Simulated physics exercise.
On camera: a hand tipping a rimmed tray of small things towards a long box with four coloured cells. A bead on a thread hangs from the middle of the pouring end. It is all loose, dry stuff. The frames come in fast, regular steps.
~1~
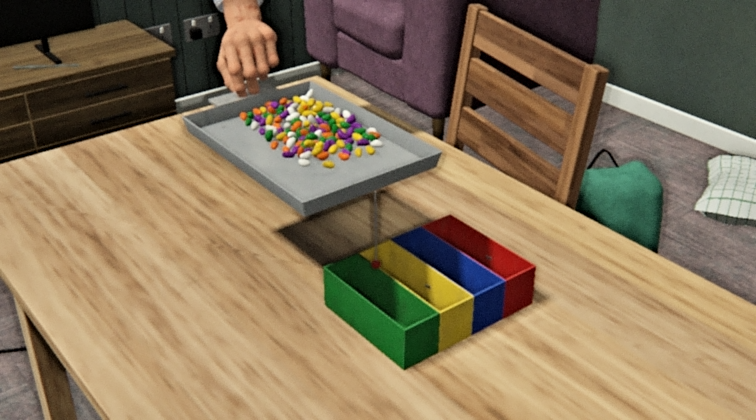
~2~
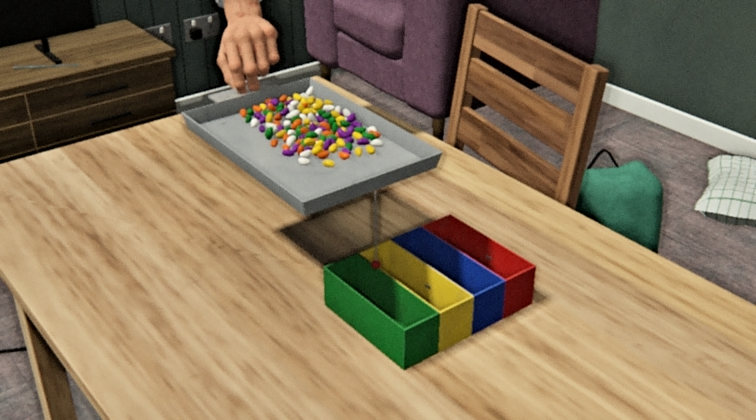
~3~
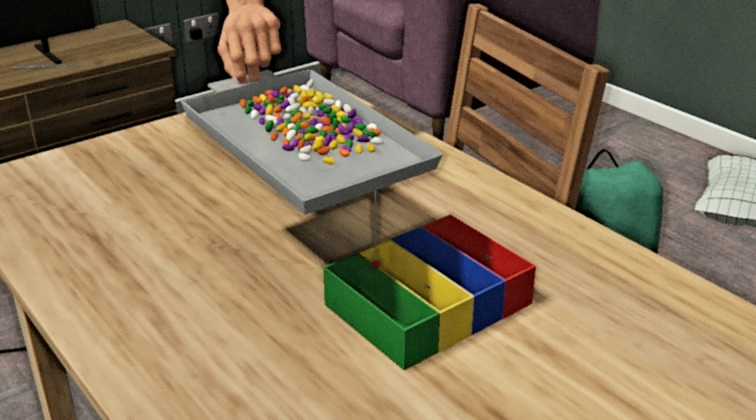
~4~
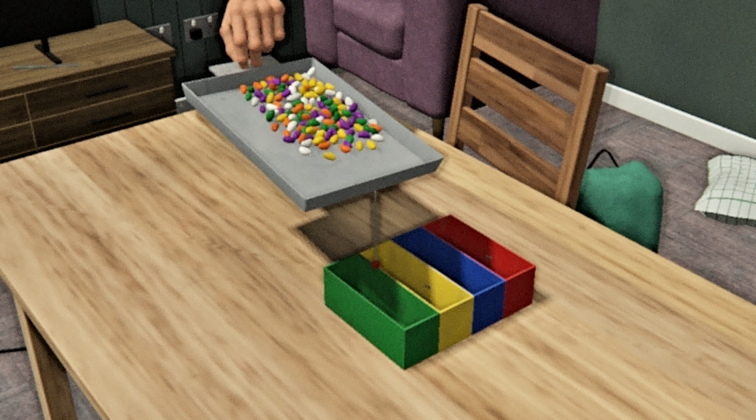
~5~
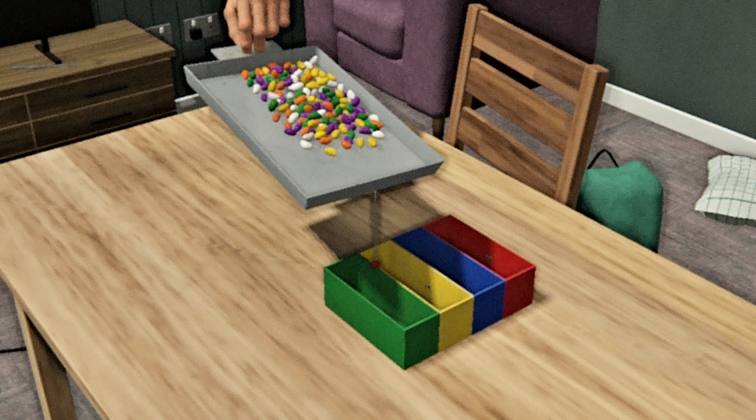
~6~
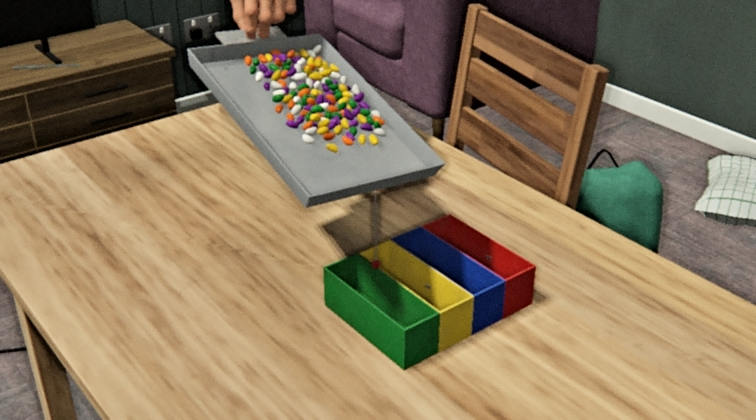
At the start, a hand holds a grey rimmed tray of colourful jelly beans almost level above a wooden table, near a box with green, yellow, blue and red cells. The hand then gradually raises the tray's far end, steepening its slope towards the box, while the beans stay bunched on it.
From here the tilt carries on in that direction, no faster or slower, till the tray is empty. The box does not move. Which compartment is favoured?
The blue cell gets the most.
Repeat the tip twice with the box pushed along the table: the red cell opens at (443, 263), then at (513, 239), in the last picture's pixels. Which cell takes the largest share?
In turn: Red; that yellow cell.
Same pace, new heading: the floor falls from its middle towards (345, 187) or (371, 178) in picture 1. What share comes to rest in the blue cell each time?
First some 0, then 30 per cent.
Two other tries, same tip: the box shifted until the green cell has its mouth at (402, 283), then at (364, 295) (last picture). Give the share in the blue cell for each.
In turn 30 and 50 in a hundred.
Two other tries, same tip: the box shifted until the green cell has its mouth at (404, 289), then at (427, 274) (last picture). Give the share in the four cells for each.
The first gives 100 %, the second 90 %.
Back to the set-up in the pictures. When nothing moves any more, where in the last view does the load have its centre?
Around (448, 298).
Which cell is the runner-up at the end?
Next in line is yellow.
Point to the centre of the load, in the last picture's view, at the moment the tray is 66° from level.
Near (407, 157).
Soon after the last picture, tray tipped steeply; most on the tray; a stray few in the blue cell; a stray few in the red cell; a small part falling or outside the box.
A little later, tray tipped past a quarter turn; about a quarter on the tray; about a third in the blue cell; a small part in the yellow cell; a small part in the red cell; a stray few in the green cell; about a quarter falling or outside the box.
Later still, tray tipped past a quarter turn; about two thirds in the blue cell; about a quarter in the yellow cell; a small part in the red cell; a small part in the green cell; a stray few falling or outside the box.
At rest, tray tipped past a quarter turn; about two thirds in the blue cell; about a quarter in the yellow cell; a small part in the red cell; a small part in the green cell; a stray few outside the box.
